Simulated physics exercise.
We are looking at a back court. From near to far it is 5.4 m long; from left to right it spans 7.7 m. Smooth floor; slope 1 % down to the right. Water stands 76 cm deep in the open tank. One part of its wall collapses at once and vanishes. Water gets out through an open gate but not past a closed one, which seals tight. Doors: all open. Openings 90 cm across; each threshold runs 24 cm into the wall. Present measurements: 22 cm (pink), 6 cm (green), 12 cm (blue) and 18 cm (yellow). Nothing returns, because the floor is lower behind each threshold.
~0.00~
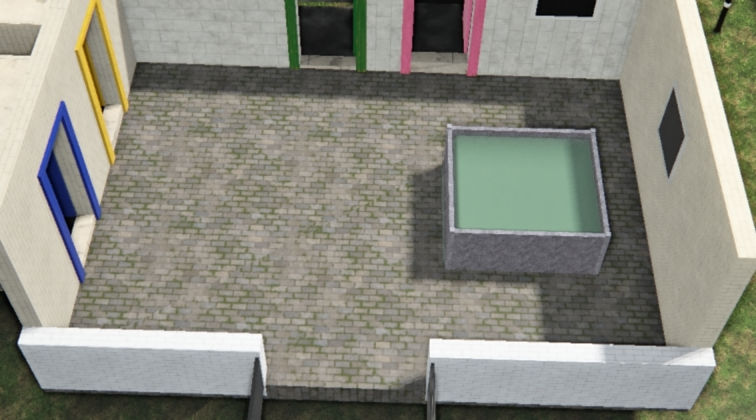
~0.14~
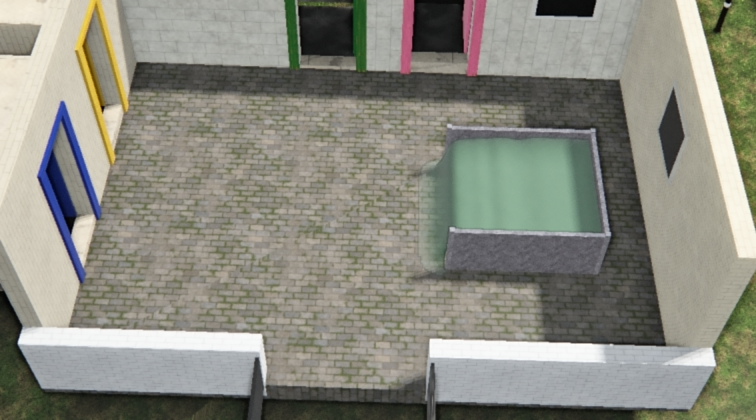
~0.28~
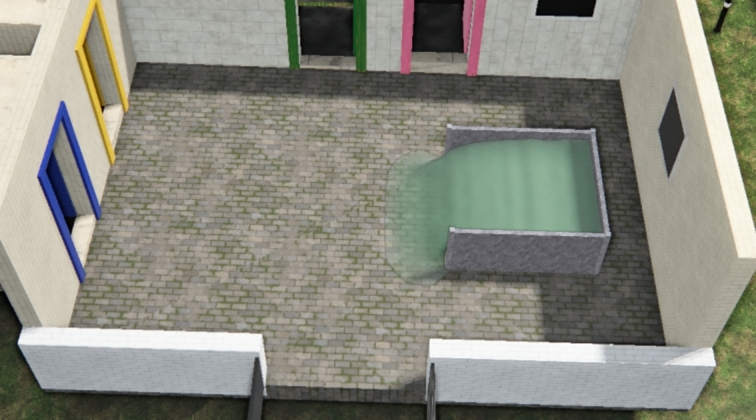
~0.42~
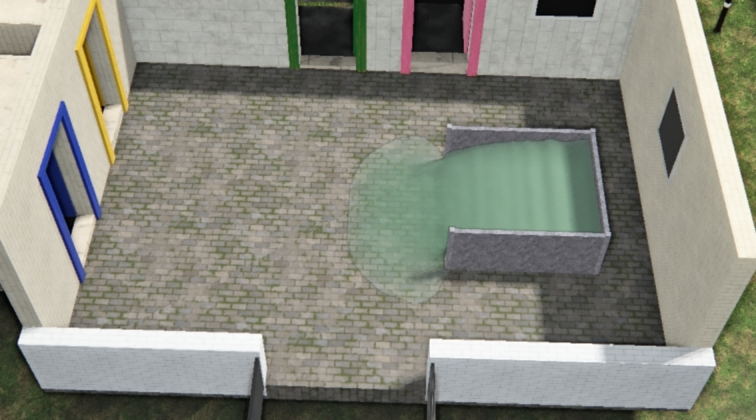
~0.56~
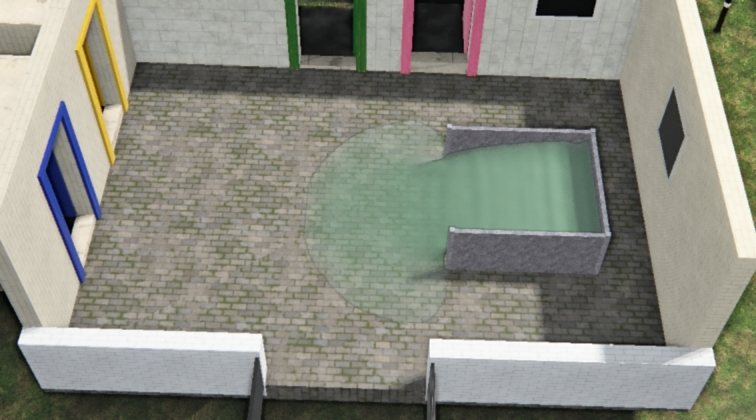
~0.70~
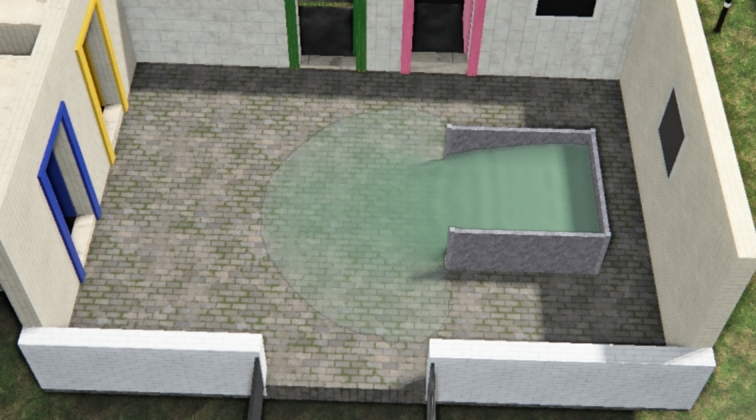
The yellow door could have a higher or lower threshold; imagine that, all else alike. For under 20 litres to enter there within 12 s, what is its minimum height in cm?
Its minimum height would be about 17 cm.
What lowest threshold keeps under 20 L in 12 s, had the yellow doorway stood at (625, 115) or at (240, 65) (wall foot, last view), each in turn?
First place around 10.5 cm, second around 10.5 cm.
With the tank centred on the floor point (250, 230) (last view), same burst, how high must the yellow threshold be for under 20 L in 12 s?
Near 13.5 cm.
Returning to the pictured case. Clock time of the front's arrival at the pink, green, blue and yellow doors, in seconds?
Pink at 2.0 seconds, green at 1.4 seconds, blue at 1.4 seconds, yellow at 1.6 seconds.
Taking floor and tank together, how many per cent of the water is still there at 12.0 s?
I'd say near 82 per cent is still there.
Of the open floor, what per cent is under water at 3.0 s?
Around 65 per cent of the free floor.
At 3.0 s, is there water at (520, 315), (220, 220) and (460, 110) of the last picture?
In turn: Dry, wet, still dry.
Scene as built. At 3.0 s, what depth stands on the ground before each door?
Depth (cm): Pink 1 / green 7 / blue 22 / yellow 20.
After 1.4 s water covers 50 % of the floor, deepest (29 cm) near (433, 225); it has not reached the yellow door.
After 3.0 s water covers 65 % of the floor, deepest (36 cm) near (136, 69); 20 cm at the yellow door, 9 litres in over its 18 cm threshold.
After 12.0 s water covers 95 % of the floor, deepest (16 cm) near (602, 252); 2 cm at the yellow door, 15 litres in over its 18 cm threshold.
At the yellow door as built, the water arrived by 1.6 s and peaked near 24 cm at 2.6 s.
With a threshold of 14.5 cm, 42 litres would have come in within the 12 s; with 20 cm, 6 litres. So under 20 litres takes about 17 cm.
